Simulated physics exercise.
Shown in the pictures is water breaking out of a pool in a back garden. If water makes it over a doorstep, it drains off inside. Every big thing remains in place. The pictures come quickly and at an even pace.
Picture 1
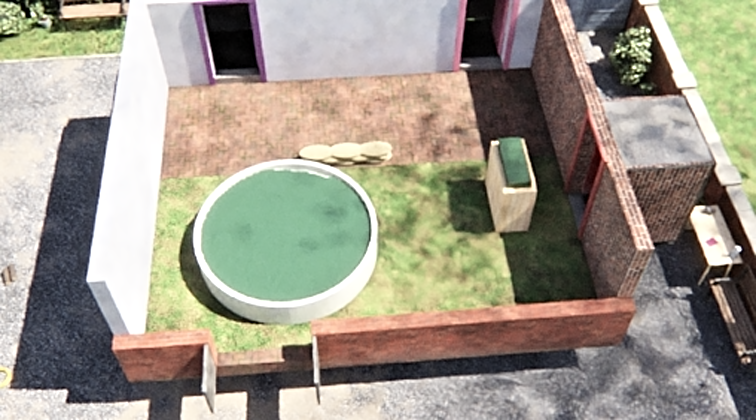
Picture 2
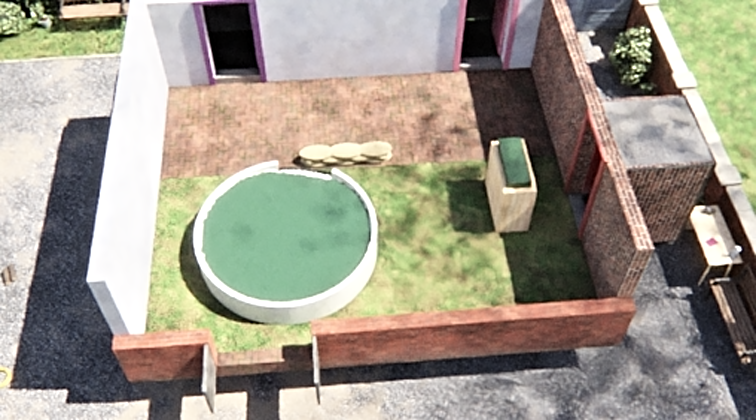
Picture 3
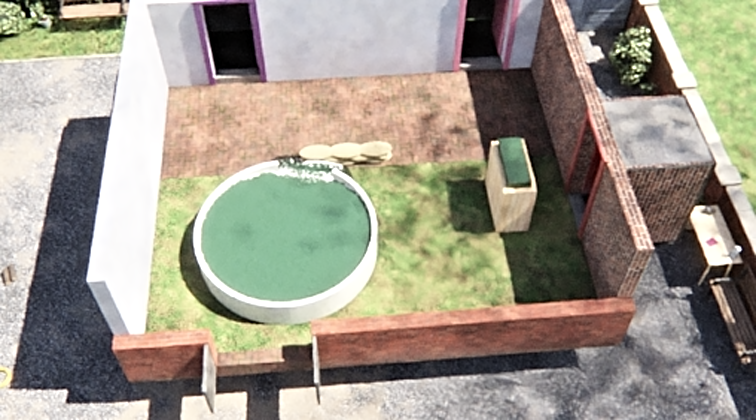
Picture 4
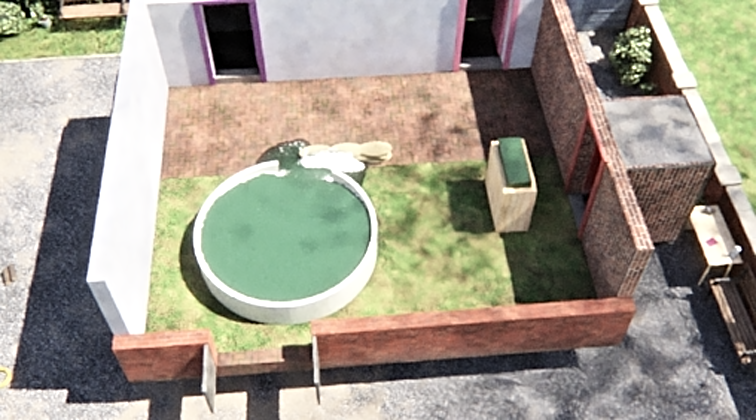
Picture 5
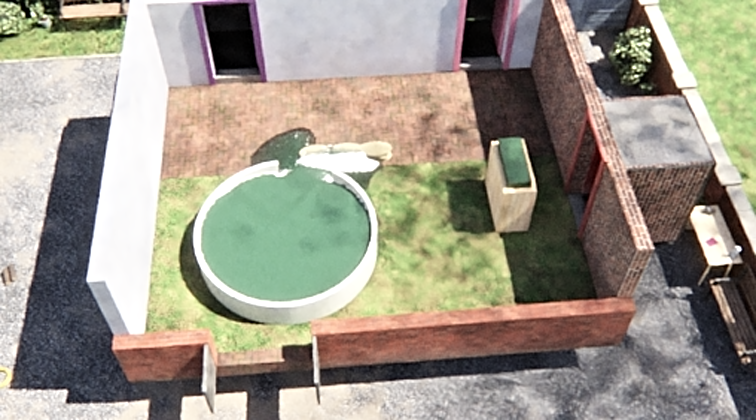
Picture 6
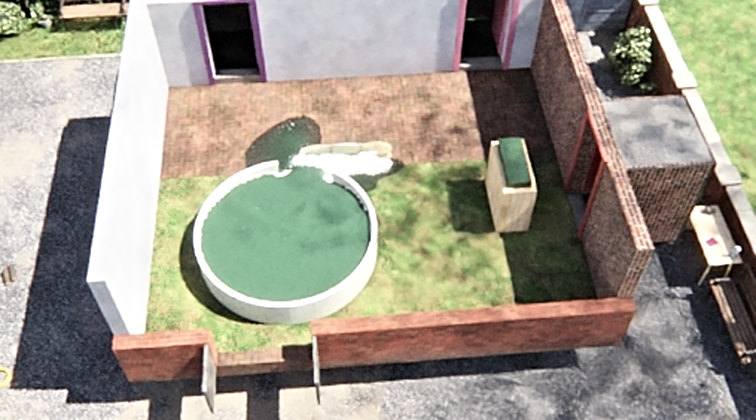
In a walled back garden, a round pool of green water opens at its far side, and water pours through the gap, spreading over the brick paving and around the pale sandbag-like objects beside it.
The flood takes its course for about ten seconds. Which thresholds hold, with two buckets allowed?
Red door: Does not overshoot; purple door: Does not overshoot; pink door: Does not overshoot.
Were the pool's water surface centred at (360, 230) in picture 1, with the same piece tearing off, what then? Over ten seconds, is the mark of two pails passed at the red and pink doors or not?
The red door exceeds the limit, and the pink door stays within the limit.
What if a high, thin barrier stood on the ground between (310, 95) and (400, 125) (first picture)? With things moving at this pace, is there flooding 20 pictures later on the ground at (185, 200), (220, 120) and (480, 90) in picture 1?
Lab note - point 1: Parched; point 2: Inundated; point 3: Parched.
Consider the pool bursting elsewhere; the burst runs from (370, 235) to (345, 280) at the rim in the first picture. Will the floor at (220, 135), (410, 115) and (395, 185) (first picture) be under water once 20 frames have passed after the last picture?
In the order given: Untouched, untouched and untouched.
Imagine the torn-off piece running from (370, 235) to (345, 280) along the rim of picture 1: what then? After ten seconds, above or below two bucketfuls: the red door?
Note: Red overshoots.
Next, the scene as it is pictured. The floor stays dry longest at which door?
Observed: The red-painted one.
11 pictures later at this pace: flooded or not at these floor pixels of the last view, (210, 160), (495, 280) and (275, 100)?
Lab note, in the order given: Wet through, unwetted, wet through.
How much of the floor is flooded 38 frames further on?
I'd guess some 85 per cent.
A moment on, water covers 20 % of the floor; the red door not reached, the purple door not reached, the pink door not reached.
Next, water covers 35 % of the floor; the red door not reached, the purple door wet at the sill, nothing in, the pink door not reached.
Then, water covers 50 % of the floor; the red door not reached, the purple door wet at the sill, nothing in, the pink door not reached.
Later, water covers 85 % of the floor; the red door wet at the sill, nothing in, the purple door wet at the sill, nothing in, the pink door wet at the sill, nothing in.
In the end, water covers 95 % of the floor; the red door under two buckets in, the purple door wet at the sill, nothing in, the pink door wet at the sill, nothing in.
